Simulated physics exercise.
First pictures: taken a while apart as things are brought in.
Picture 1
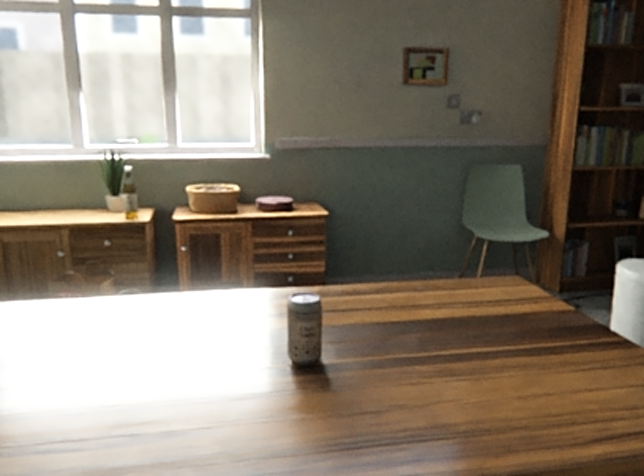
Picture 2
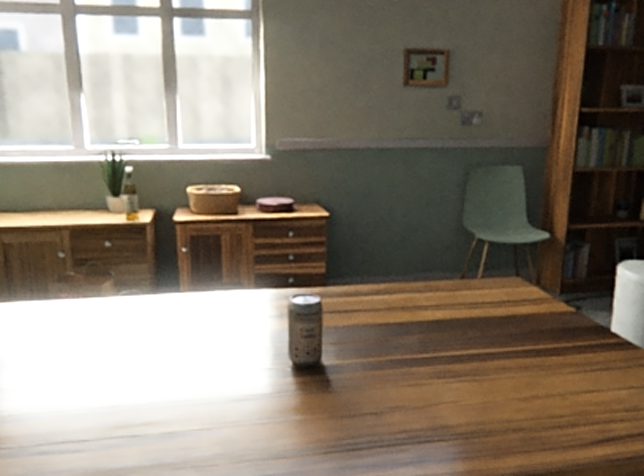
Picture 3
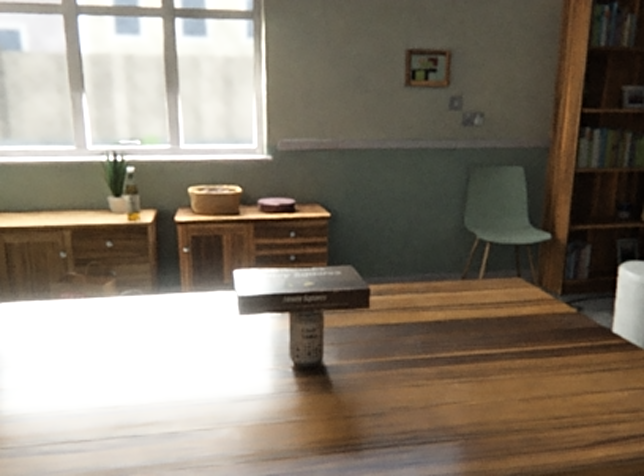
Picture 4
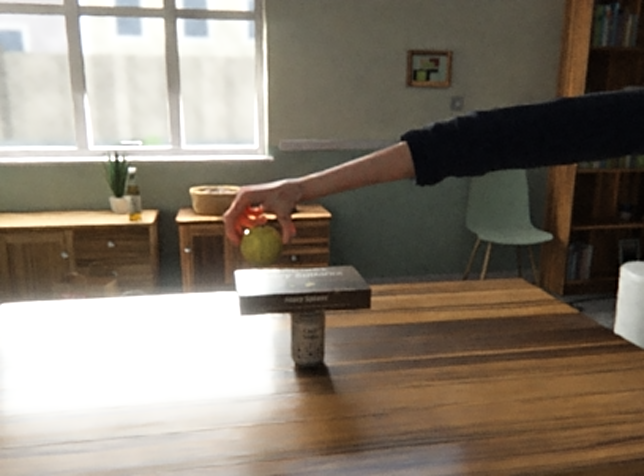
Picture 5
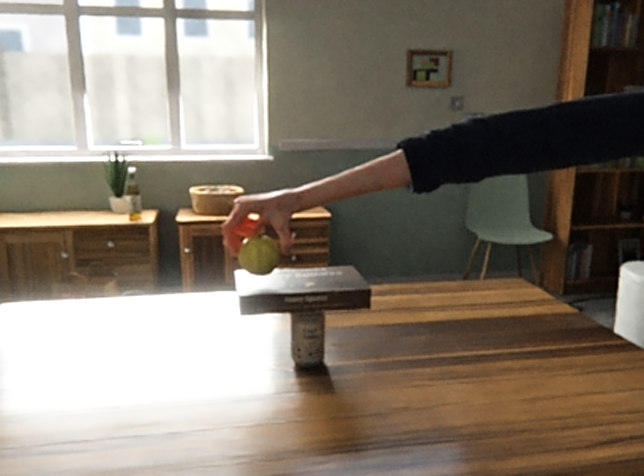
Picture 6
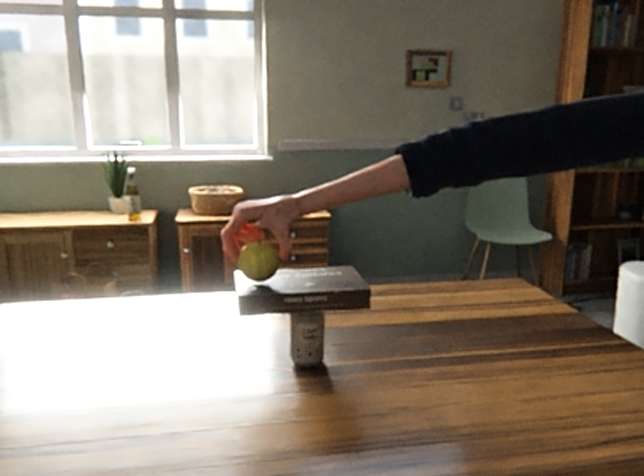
The footage shows a can standing on a wooden table, then a flat brown object resting across its top. A hand reaching in from the right lowers a yellow apple onto the object's left end, still holding it.
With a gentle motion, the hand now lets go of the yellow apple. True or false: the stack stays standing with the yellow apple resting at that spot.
False.
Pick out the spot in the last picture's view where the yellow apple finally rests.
Close to pixel (215, 353).
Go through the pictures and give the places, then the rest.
The last thing is not in view yet, in the first frame.
The last thing is not in view yet, in the second frame.
The last thing is not in view yet; brown packet (299, 289), in the third frame.
Coming down; yellow apple (262, 246); brown packet (301, 289), in the fourth frame.
Coming down; yellow apple (259, 256); brown packet (301, 289), in the fifth frame.
Set down, still held; yellow apple (259, 262); brown packet (300, 289), in the sixth frame.
Then, 0.40 s later than the last frame, yellow apple now fallen; brown packet on its side.
Then, 0.50 s later than the last frame, brown packet on its side.
Then, 0.70 s later than the last frame, brown packet now fallen.
Then, 1.10 s later than the last frame, white can moved a little.
When it is over, fallen, yellow apple and brown packet; white can as before. End places, in pixels of the last picture, yellow apple near (215, 353). The stack gives way.
